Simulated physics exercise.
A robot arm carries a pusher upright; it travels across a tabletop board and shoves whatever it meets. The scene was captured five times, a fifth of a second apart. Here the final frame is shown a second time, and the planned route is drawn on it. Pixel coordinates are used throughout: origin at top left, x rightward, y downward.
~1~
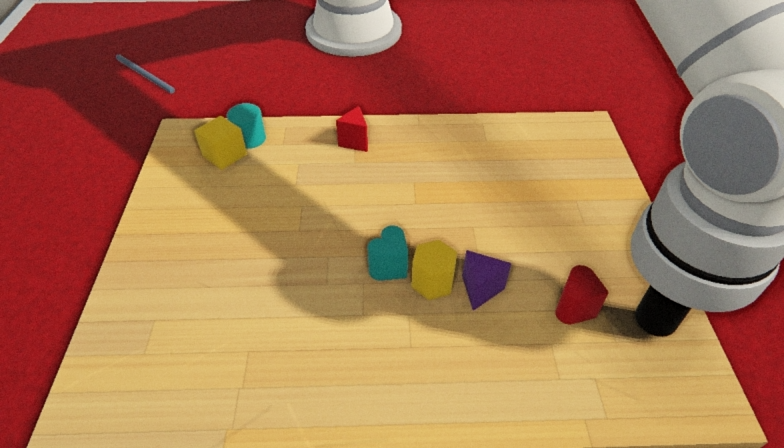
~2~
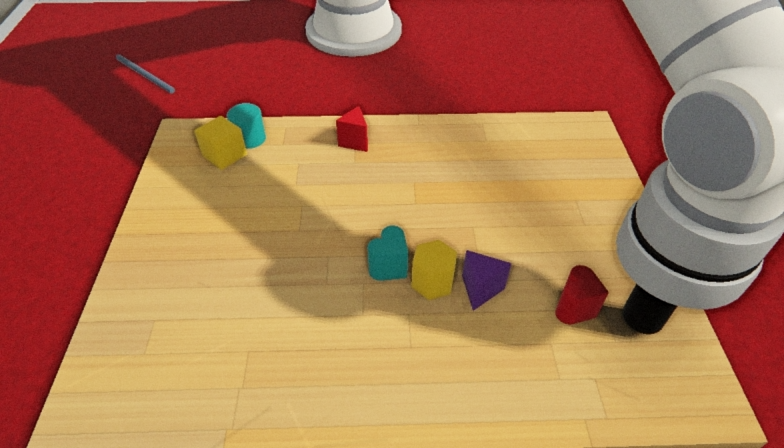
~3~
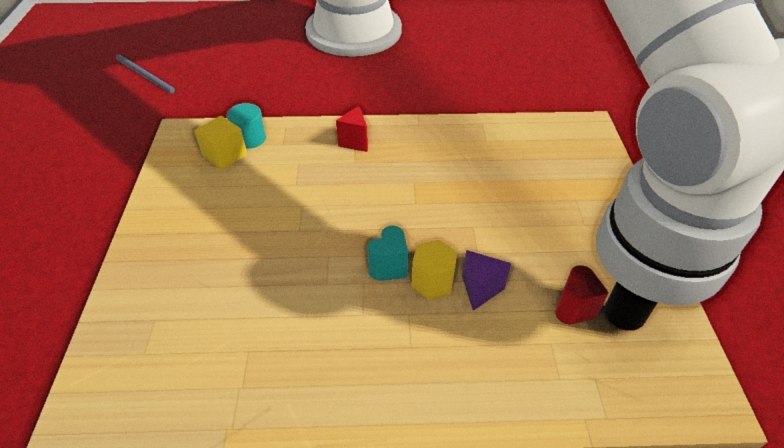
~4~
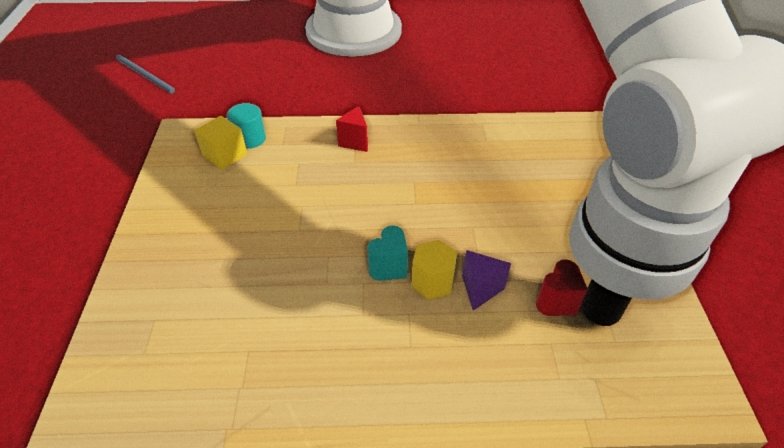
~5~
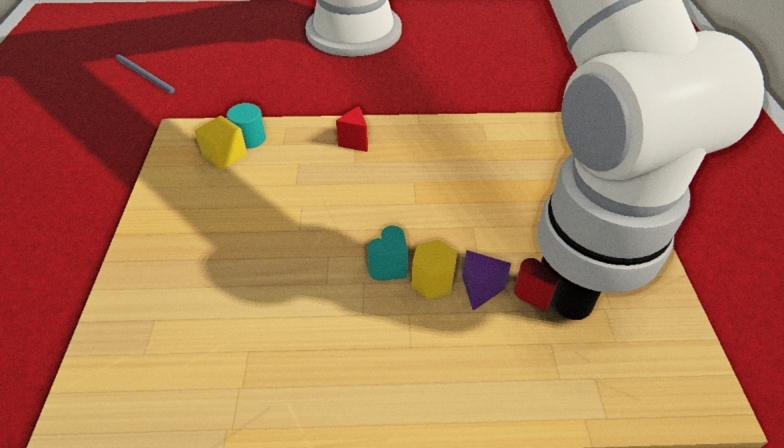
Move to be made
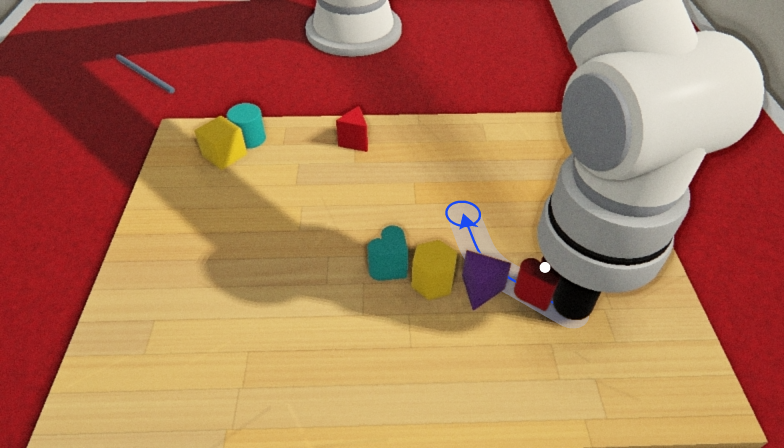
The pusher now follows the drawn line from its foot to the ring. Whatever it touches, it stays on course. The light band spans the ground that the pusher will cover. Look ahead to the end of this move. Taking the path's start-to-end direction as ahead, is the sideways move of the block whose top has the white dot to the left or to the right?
That block drifts left.
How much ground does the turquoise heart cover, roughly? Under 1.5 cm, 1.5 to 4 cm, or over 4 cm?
Distance: Below 1.5 cm.
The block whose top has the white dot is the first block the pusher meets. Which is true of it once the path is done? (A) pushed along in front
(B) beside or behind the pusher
The one that fits is B, beside or behind the pusher.
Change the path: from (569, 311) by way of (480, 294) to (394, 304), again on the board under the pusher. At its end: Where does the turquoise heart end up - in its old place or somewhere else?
It is carried off its spot.
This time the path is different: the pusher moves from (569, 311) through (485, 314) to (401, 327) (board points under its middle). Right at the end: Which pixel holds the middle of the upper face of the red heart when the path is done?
The red heart ends near (524, 255).
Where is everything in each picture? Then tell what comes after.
Pusher's lower end (655, 321); turquoise heart (390, 241); yellow hexagonal block (435, 256); purple three-sided block (485, 265); red heart (585, 283), in the first picture.
Pusher (642, 319); blocks still, in the second picture.
Pusher (624, 315); blocks still, in the third picture.
Pusher (600, 311); red heart (567, 276), in the fourth picture.
Pusher (572, 305); turquoise heart (390, 241); yellow hexagonal block (435, 256); purple three-sided block (485, 265); red heart (545, 267), in the fifth picture.
Drawn move, from (569, 311) over (518, 283) and (479, 251) to (463, 214); the dot is on the red heart.
The first path, step by step. One third of the way, pusher (518, 275); purple three-sided block (480, 265); red heart (495, 237), turned 15° clockwise.
Two thirds of the way, pusher (480, 244); yellow hexagonal block (432, 256); purple three-sided block (473, 266); red heart (455, 208).
At the end, pusher (464, 207); turquoise heart still; yellow hexagonal block (432, 256); purple three-sided block (473, 266); red heart (435, 194), turned 35° anticlockwise.
